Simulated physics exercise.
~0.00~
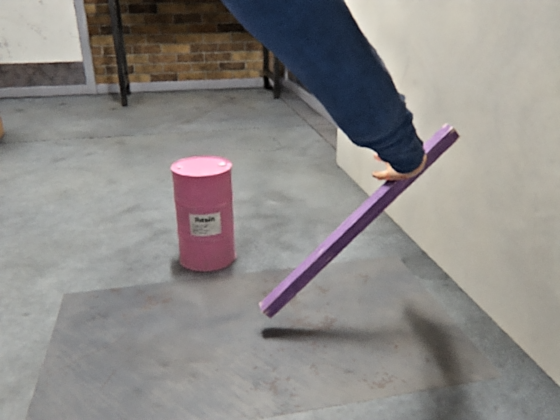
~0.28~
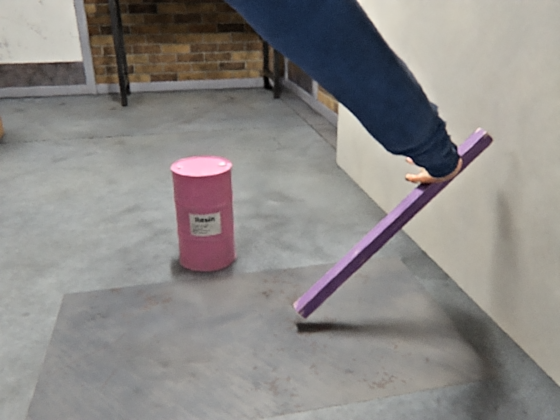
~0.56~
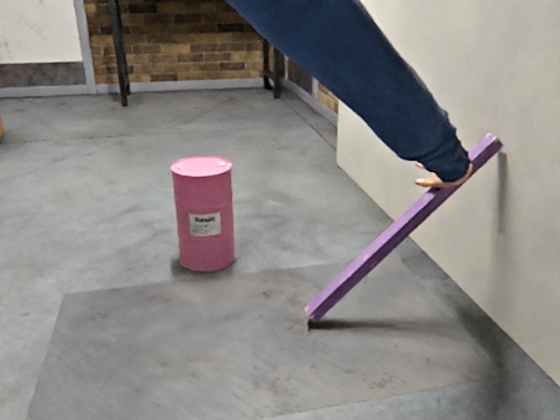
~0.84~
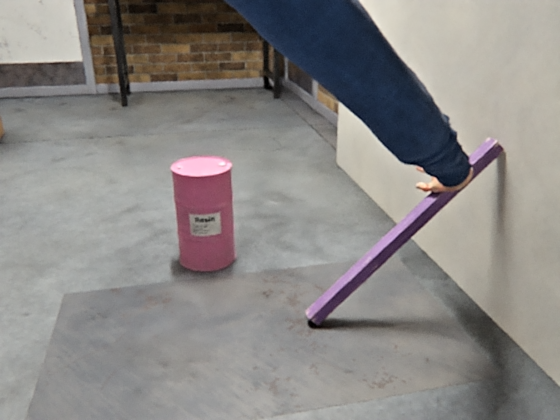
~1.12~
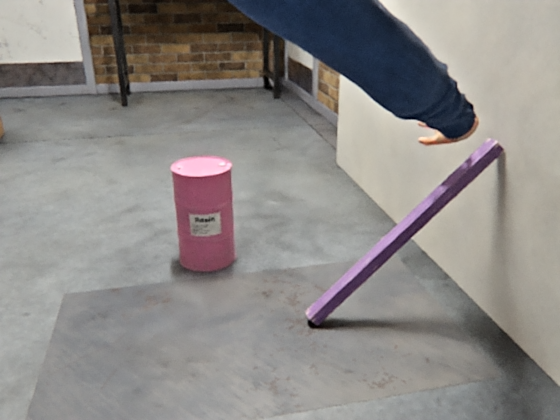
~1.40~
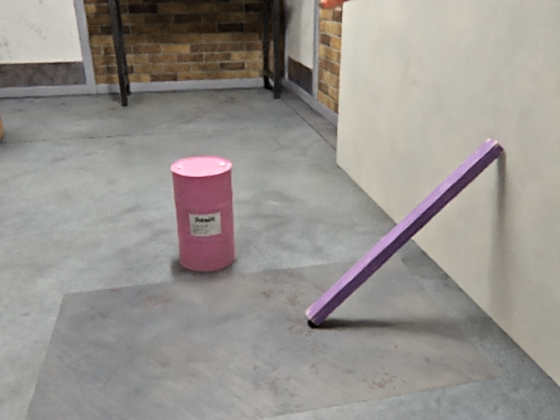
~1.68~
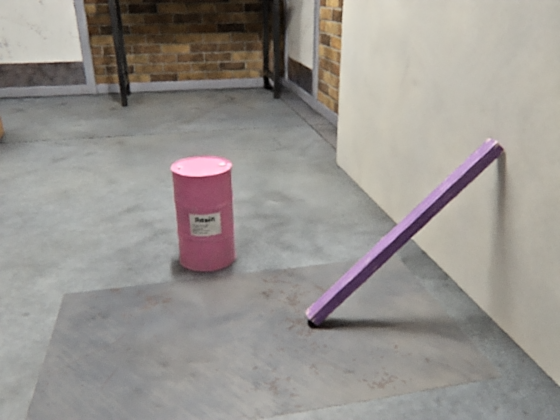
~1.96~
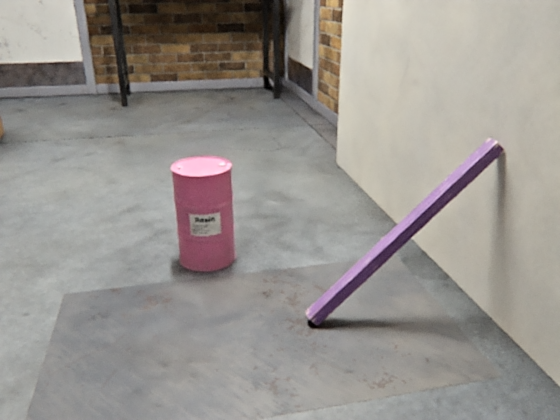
A purple pole was moved to the right by a hand and leant at a slant against the pale wall, while a pink canister stood nearby. The hand let go and drew away, and the pole stayed leaning there without moving.
